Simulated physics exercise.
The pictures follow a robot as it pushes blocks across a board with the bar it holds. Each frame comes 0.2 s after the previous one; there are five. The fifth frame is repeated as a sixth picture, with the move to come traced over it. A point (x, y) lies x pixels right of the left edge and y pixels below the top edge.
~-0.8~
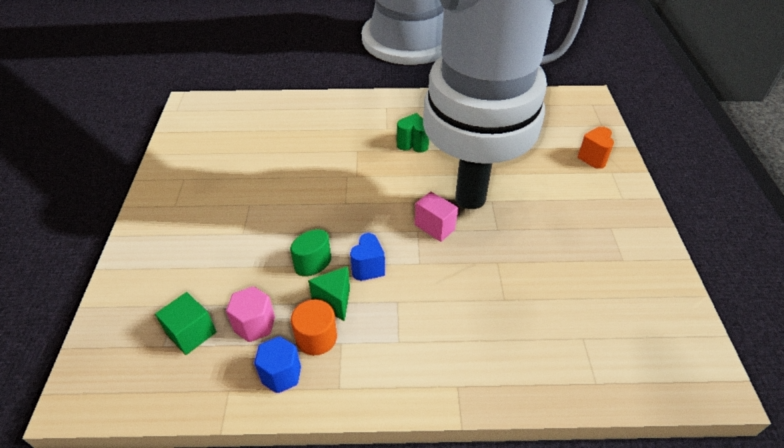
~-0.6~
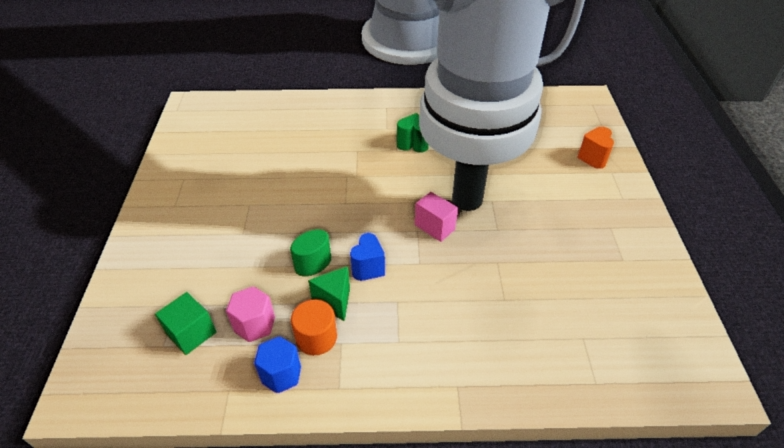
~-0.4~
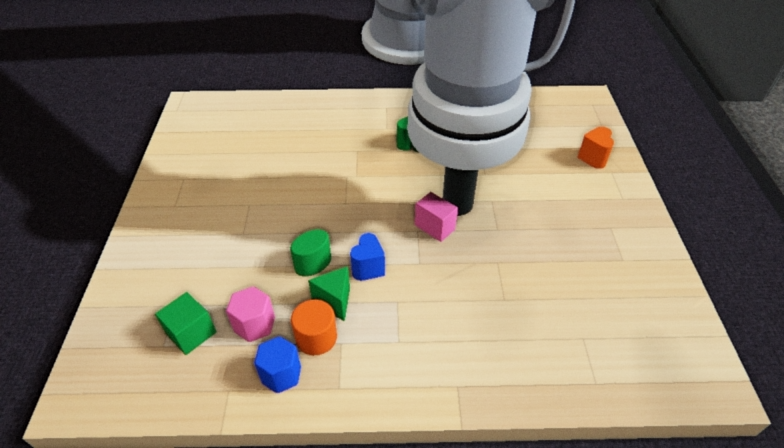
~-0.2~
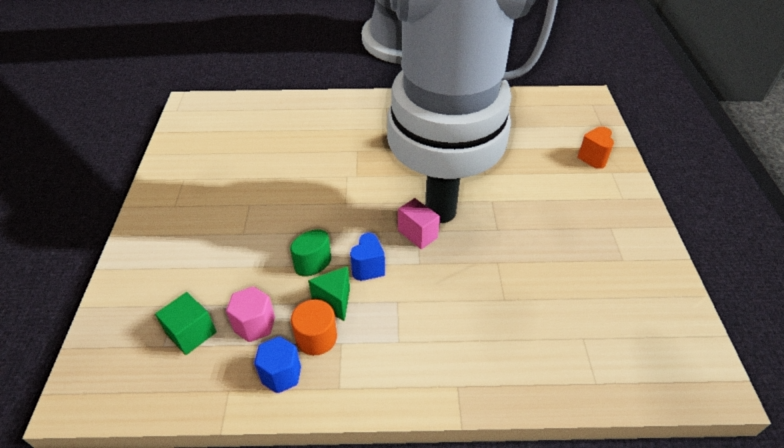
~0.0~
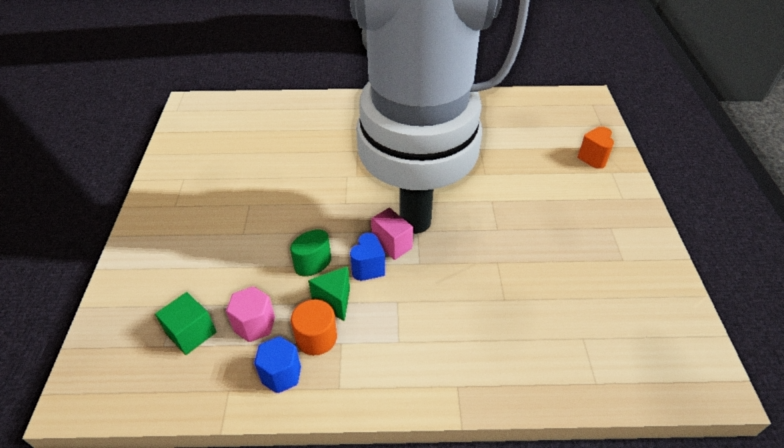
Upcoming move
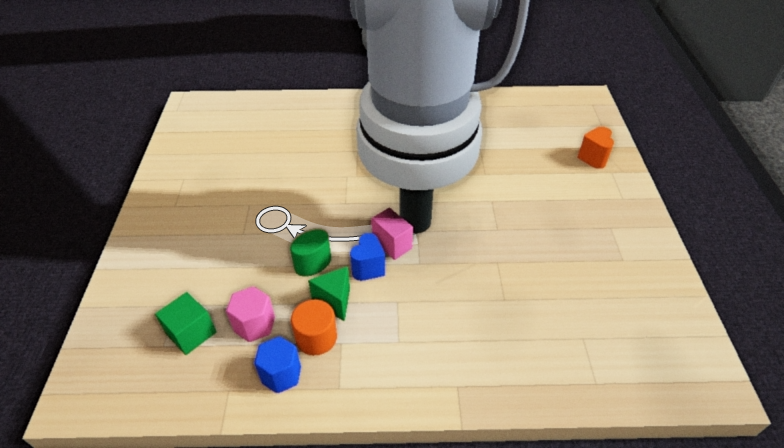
A robot arm moves left and pushes the pink block beside the blue heart-shaped block.
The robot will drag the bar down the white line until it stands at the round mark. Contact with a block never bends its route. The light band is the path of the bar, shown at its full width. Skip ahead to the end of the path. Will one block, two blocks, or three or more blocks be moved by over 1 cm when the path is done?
Most likely three or more.
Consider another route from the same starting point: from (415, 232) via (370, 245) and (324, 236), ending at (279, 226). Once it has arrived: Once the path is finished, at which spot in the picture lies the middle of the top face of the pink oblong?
I'd guess (332, 240).
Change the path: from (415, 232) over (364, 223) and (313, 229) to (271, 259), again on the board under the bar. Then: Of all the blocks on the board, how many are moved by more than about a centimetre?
One block shifts.
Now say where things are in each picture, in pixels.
Tip of the bar at (471, 199), middles of tops, green oval block at (309, 241), green triangular block at (332, 281), blue heart-shaped block at (367, 247), pink oblong at (437, 205), in the first picture.
Bar at (467, 201), nothing pushed, in the second picture.
Bar at (457, 205), nothing pushed, in the third picture.
Bar at (440, 212), pink oblong at (419, 212), in the fourth picture.
Bar at (415, 222), green oval block at (309, 241), green triangular block at (332, 281), blue heart-shaped block at (367, 247), pink oblong at (392, 222), in the fifth picture.
The line goes from (415, 232) via (365, 238) and (315, 236), ending at (273, 219).
The first path, step by step. One third of the way, bar at (363, 228); green oval block at (302, 243); green triangular block at (331, 286), turned 15° clockwise; blue heart-shaped block at (353, 258), turned 60° anticlockwise; pink oblong at (344, 235), turned 35° anticlockwise.
Two thirds of the way, bar at (313, 227); green oval block at (294, 246), turned 10° clockwise; green triangular block at (332, 286), turned 20° clockwise; blue heart-shaped block at (351, 260), turned 70° anticlockwise; pink oblong at (334, 240), turned 55° anticlockwise.
At the end, bar at (271, 210); green oval block at (294, 246), turned 10° clockwise; green triangular block at (332, 286), turned 20° clockwise; blue heart-shaped block at (351, 260), turned 70° anticlockwise; pink oblong at (334, 240), turned 55° anticlockwise.
